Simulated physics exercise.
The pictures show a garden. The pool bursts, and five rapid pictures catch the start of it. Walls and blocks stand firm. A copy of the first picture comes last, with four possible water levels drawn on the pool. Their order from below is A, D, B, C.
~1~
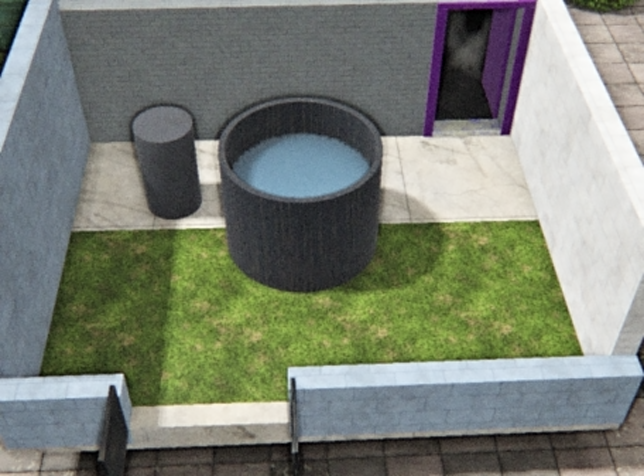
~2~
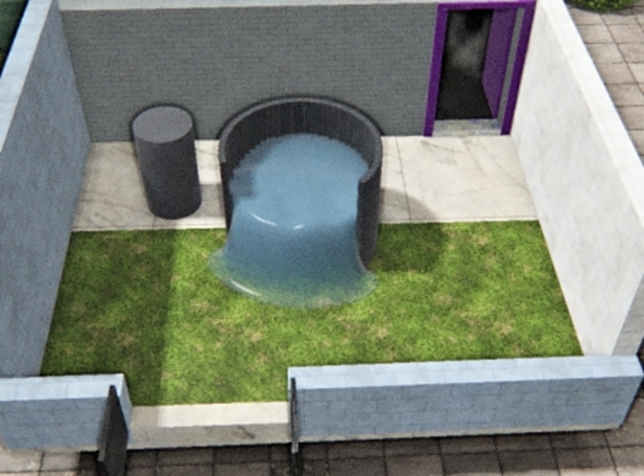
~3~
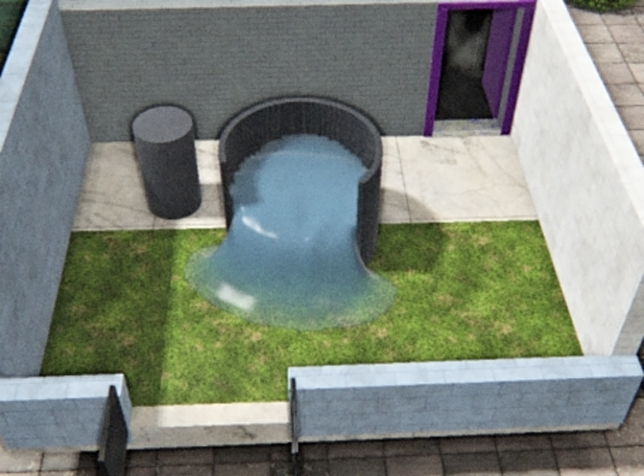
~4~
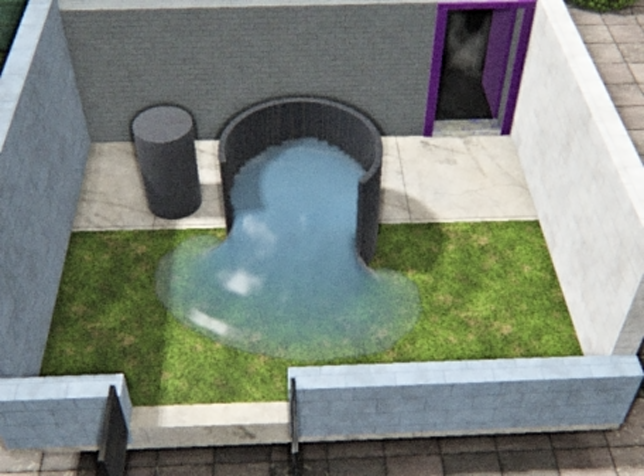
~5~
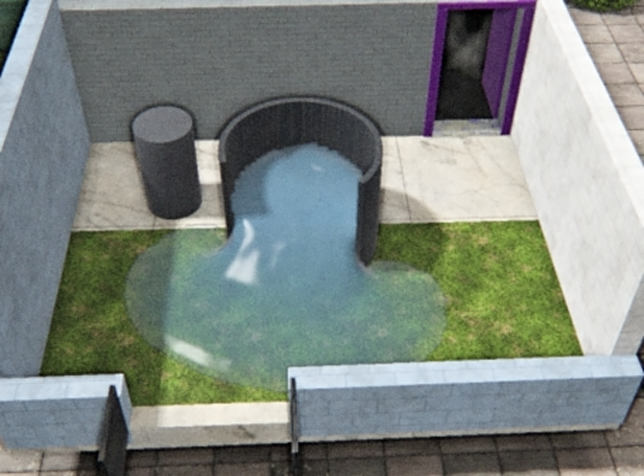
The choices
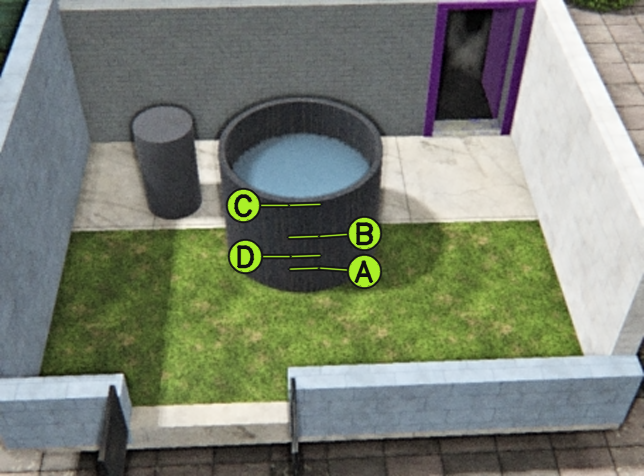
A small walled garden with a lawn and a pale paved strip is seen from above by a still camera. A round dark pool of blue water stands near the centre, with a dark grey cylinder to its left, a purple doorway at the back right and an open gate at the front left. The pool's front side vanishes, and the water pours forward and spreads across the grass in a widening sheet.
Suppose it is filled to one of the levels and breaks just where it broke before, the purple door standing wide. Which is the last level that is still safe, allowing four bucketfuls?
Go for B.
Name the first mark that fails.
The answer is C.
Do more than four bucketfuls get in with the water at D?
No, that is safe.
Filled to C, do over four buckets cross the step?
Yes.
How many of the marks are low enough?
Three of the four.
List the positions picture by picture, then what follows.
In the first picture, water in the pool at rest, its middle at (301, 178); foot of the purple doorway at (466, 135); open gate at (205, 367).
In the second picture, front seen at (218, 253), 3 % of the ground wet.
In the third picture, front seen at (385, 302), 7 % of the ground wet.
In the fourth picture, front seen at (409, 314), 13 % of the ground wet.
In the fifth picture, front seen at (439, 322), 23 % of the ground wet.
On the marked copy, A at (304, 268); B at (304, 236); C at (304, 204); D at (304, 256); from the bottom up A, D, B, C.
With A, nothing gets over.
With B, a bucket or two gets in.
With C, about 10 bucketfuls get in.
With D, nothing gets over.
